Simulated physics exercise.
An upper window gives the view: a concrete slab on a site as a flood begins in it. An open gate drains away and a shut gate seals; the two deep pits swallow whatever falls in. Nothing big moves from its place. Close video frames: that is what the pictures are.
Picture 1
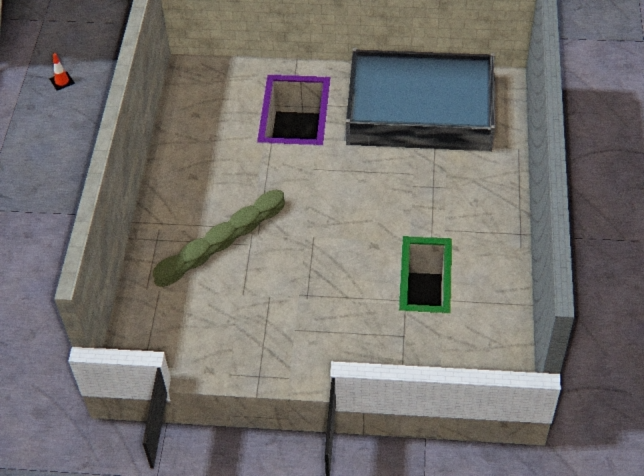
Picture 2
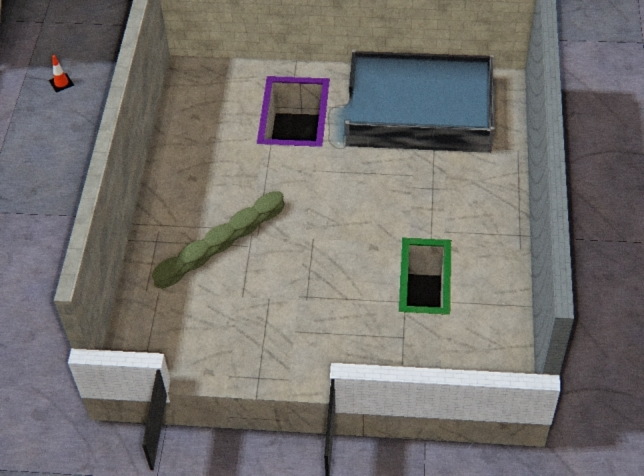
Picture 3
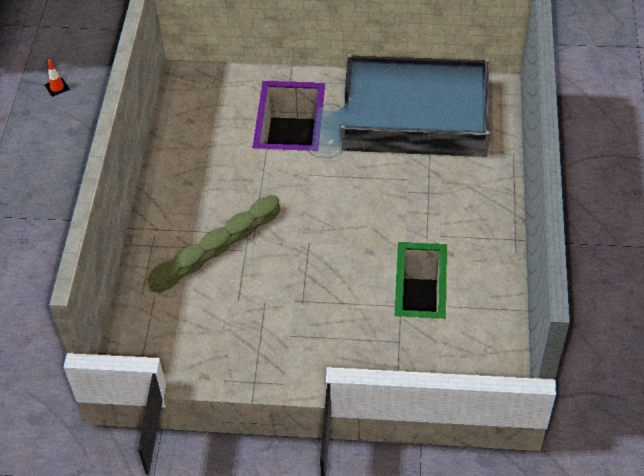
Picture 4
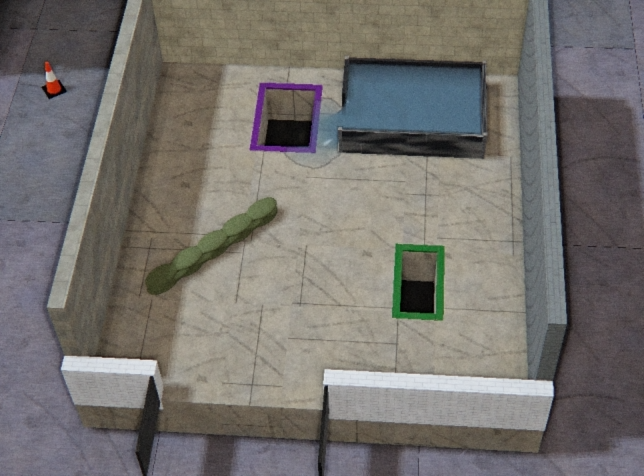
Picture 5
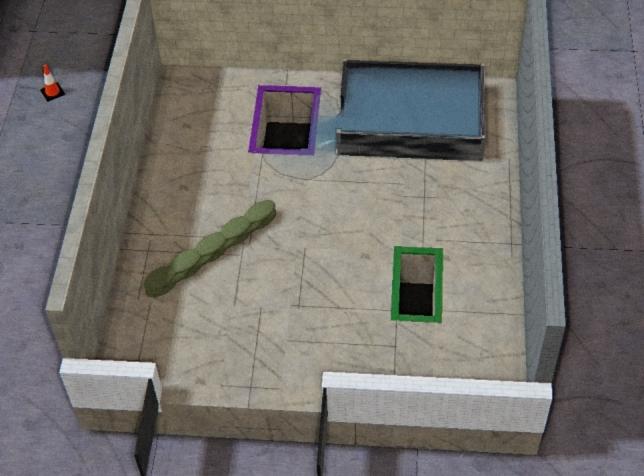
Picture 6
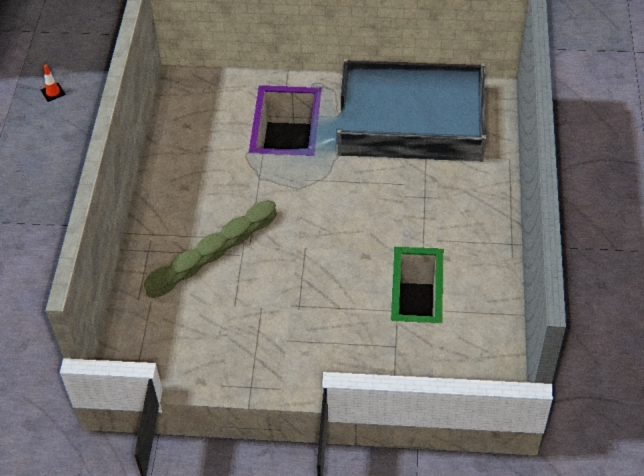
On a walled concrete slab seen from above, a blue-topped tank stands whole beside a purple-edged opening, with a green-edged one nearer the front. Water begins pouring from the tank's left side, then spreads leftward across the floor in a thin, widening sheet around the purple-edged opening.
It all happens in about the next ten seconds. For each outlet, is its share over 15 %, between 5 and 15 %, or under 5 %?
The gate gets hardly any of it - below five per cent; the green pit gets hardly any of it - below five per cent; the purple pit gets a big share of it - past fifteen per cent.
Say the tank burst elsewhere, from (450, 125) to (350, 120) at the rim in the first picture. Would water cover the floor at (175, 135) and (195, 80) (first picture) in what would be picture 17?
Point one not reached, point two not reached.
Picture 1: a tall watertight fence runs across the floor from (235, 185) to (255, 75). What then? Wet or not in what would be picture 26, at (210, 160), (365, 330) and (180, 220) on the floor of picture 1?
In that order: Dry, dry, flooded.
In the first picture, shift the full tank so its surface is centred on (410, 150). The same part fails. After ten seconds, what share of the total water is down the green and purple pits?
Approximate tally in per cent: Green pit 0, purple pit 14.
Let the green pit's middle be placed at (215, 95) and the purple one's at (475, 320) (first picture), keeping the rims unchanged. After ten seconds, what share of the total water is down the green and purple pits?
Per cent: Green 35, purple 0.
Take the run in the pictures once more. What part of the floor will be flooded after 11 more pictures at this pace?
That comes to about 10 per cent.
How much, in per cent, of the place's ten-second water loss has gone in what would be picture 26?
Approximately 55 in a hundred, I think.
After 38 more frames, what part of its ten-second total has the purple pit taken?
About 80 per cent.
A moment on, water covers 5 % of the floor; the gate 0 %, the green pit 0 %, the purple pit 13 %.
Next, water covers 10 % of the floor; the gate 0 %, the green pit 0 %, the purple pit 22 %.
Then, water covers 15 % of the floor; the gate 0 %, the green pit 0 %, the purple pit 34 %.
Later, water covers 20 % of the floor; the gate 0 %, the green pit 0 %, the purple pit 47 %.
In the end, water covers 20 % of the floor; the gate 0 %, the green pit 0 %, the purple pit 59 %.
